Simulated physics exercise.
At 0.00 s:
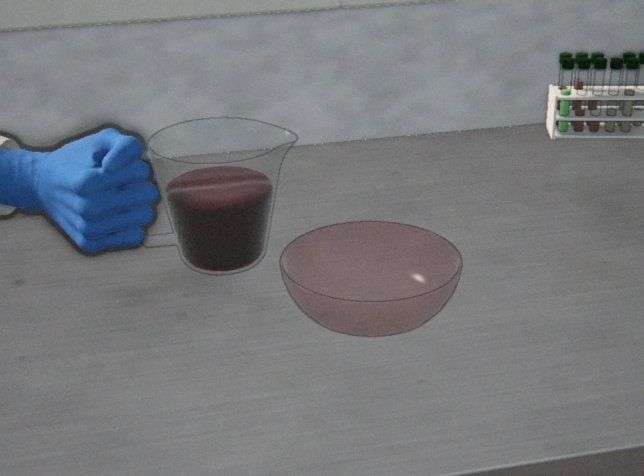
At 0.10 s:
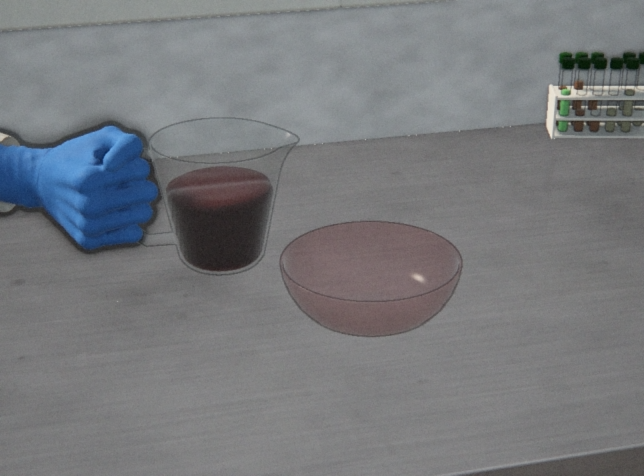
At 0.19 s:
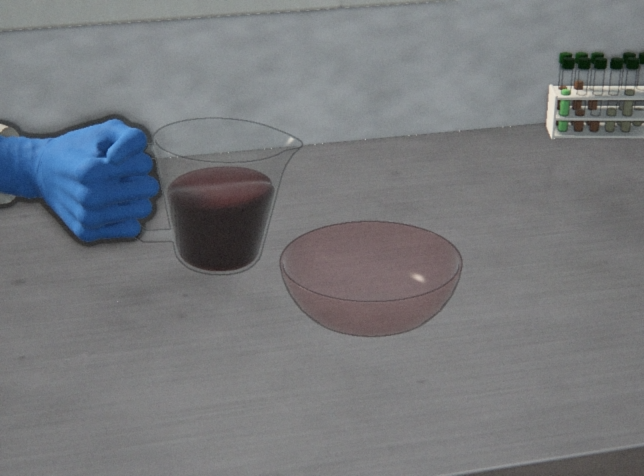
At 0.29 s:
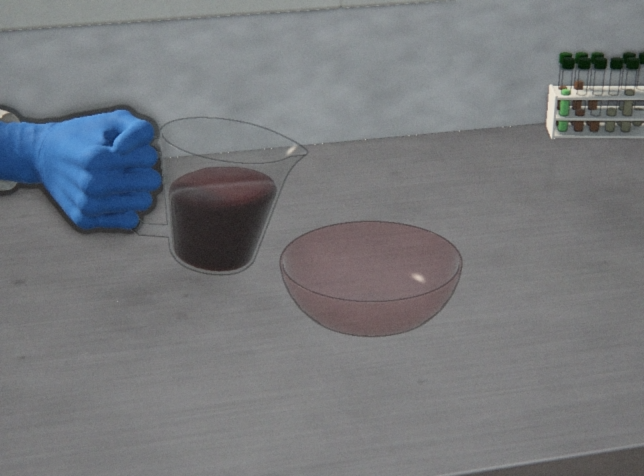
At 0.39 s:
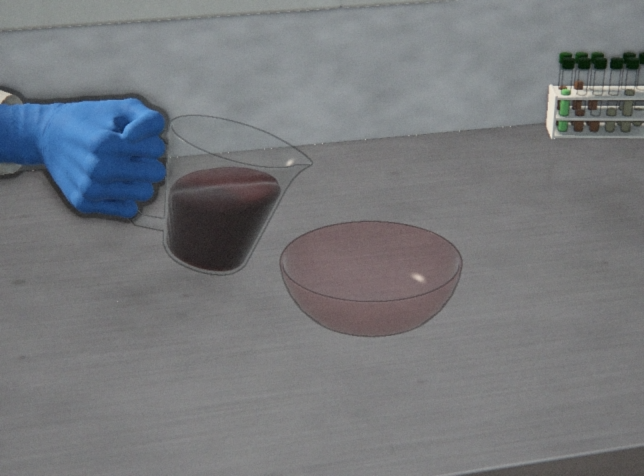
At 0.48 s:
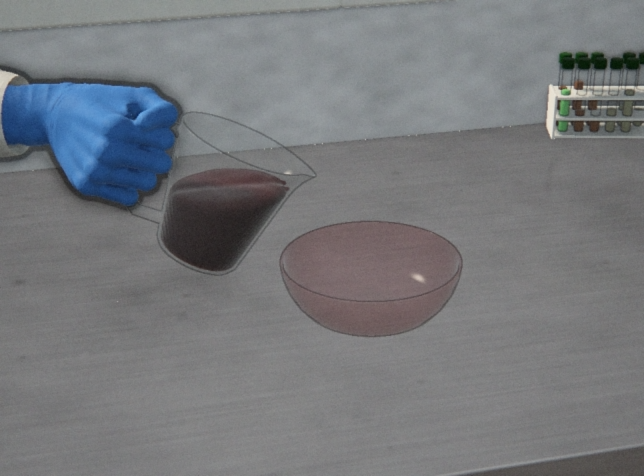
A glass jug of dark red liquid, with a blue-gloved hand at its left, stayed upright briefly, then tilted steadily rightward toward an empty pinkish bowl as the hand rose.
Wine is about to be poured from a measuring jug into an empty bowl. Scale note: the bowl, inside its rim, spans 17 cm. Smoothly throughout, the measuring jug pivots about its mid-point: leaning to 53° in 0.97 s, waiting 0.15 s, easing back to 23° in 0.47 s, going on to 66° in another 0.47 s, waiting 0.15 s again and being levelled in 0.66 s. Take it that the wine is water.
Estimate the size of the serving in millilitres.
Roughly 245 ml is served.
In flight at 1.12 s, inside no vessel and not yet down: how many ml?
Estimate: Close to 30 ml.
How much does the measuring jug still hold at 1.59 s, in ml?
Around 300 ml.
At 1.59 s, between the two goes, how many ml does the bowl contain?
It holds about 110 ml at that moment.
Then, 1.12 s in, the tilt is 53° and the bowl has 60 ml, the measuring jug 325 ml, and 0 ml is on the work surface.
Then, 1.59 s in, the tilt is 23° and the bowl has 110 ml, the measuring jug 300 ml, and 10 ml is on the work surface.
Then, 2.21 s in, the tilt is 66° and the bowl has 165 ml, the measuring jug 210 ml, and 10 ml is on the work surface.
Then, 2.68 s in, the tilt is 12° and the bowl has 245 ml, the measuring jug 160 ml, and 10 ml is on the work surface.
Finally, the bowl has 245 ml, the measuring jug 160 ml, and 10 ml is on the work surface.
